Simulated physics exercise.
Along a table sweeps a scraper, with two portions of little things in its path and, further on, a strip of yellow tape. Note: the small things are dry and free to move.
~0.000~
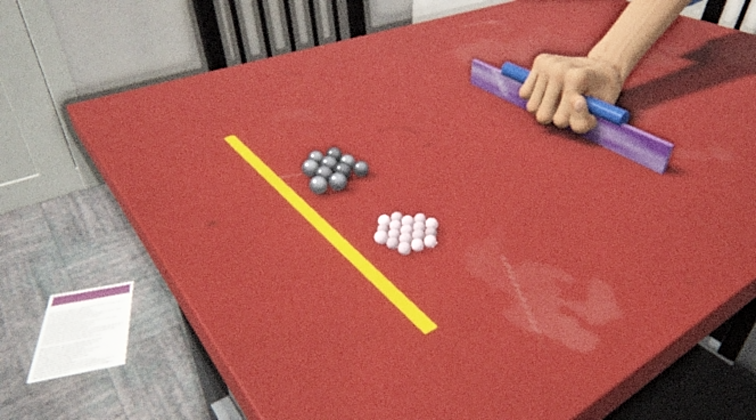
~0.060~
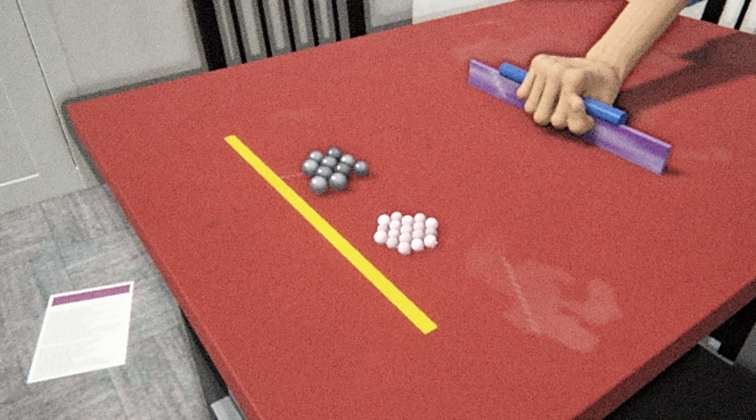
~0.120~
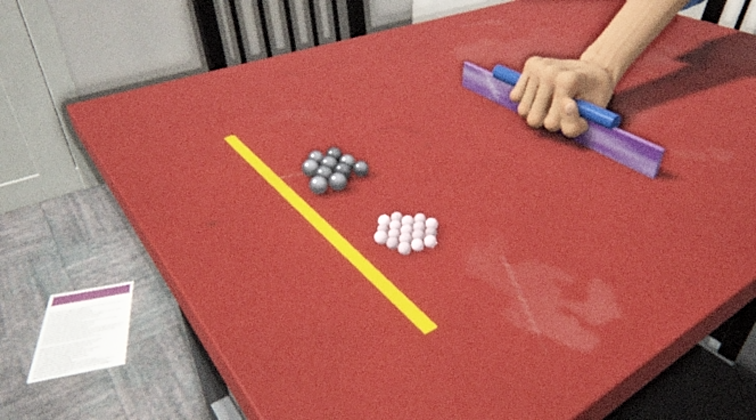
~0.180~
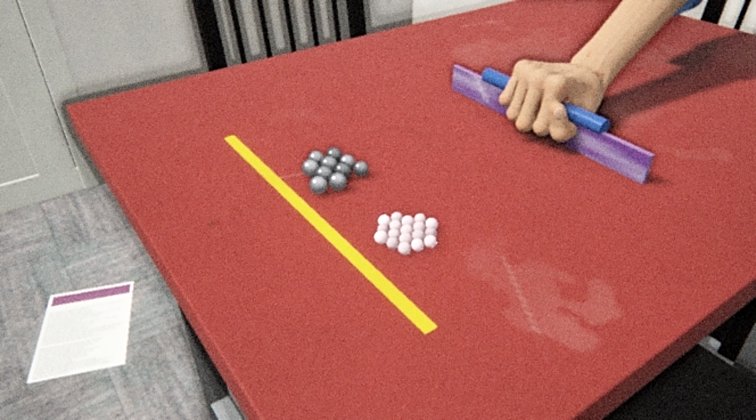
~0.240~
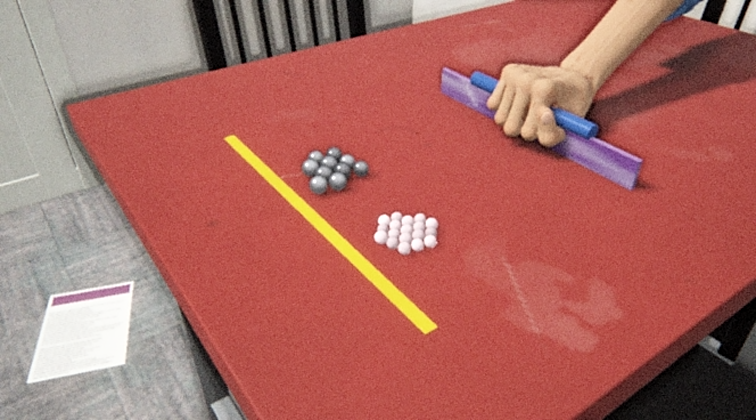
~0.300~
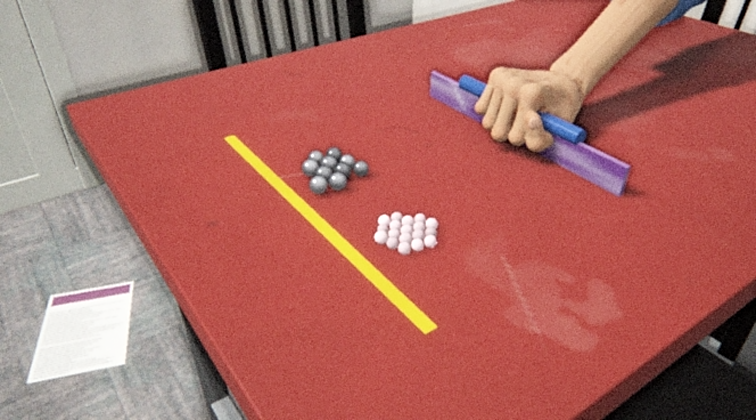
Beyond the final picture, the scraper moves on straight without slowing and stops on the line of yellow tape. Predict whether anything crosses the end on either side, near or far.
Prediction: The near portion spills partly over, the far portion spills partly over.
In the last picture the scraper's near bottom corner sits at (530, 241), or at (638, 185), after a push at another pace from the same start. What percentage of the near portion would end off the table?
Lab note: Share about 100 per cent at the first pace, 0 per cent at the second.
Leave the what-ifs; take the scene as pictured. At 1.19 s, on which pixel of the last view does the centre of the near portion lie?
The centre sits around (318, 260).
After 0.73 s, scraper still moving, near (418, 148); near portion all on the table, its front near (381, 237); far portion all on the table, its front near (318, 185).
After 1.19 s, scraper stopped at the yellow tape; near portion all on the table, its front near (284, 264); far portion all on the table, its front near (226, 197).
After 1.47 s, scraper stopped at the yellow tape; near portion all on the table, its front near (219, 299); far portion all on the table, its front near (143, 218).
In the end (2.2 s), scraper stopped at the yellow tape; near portion the whole lot over the edge; far portion the whole lot over the edge.
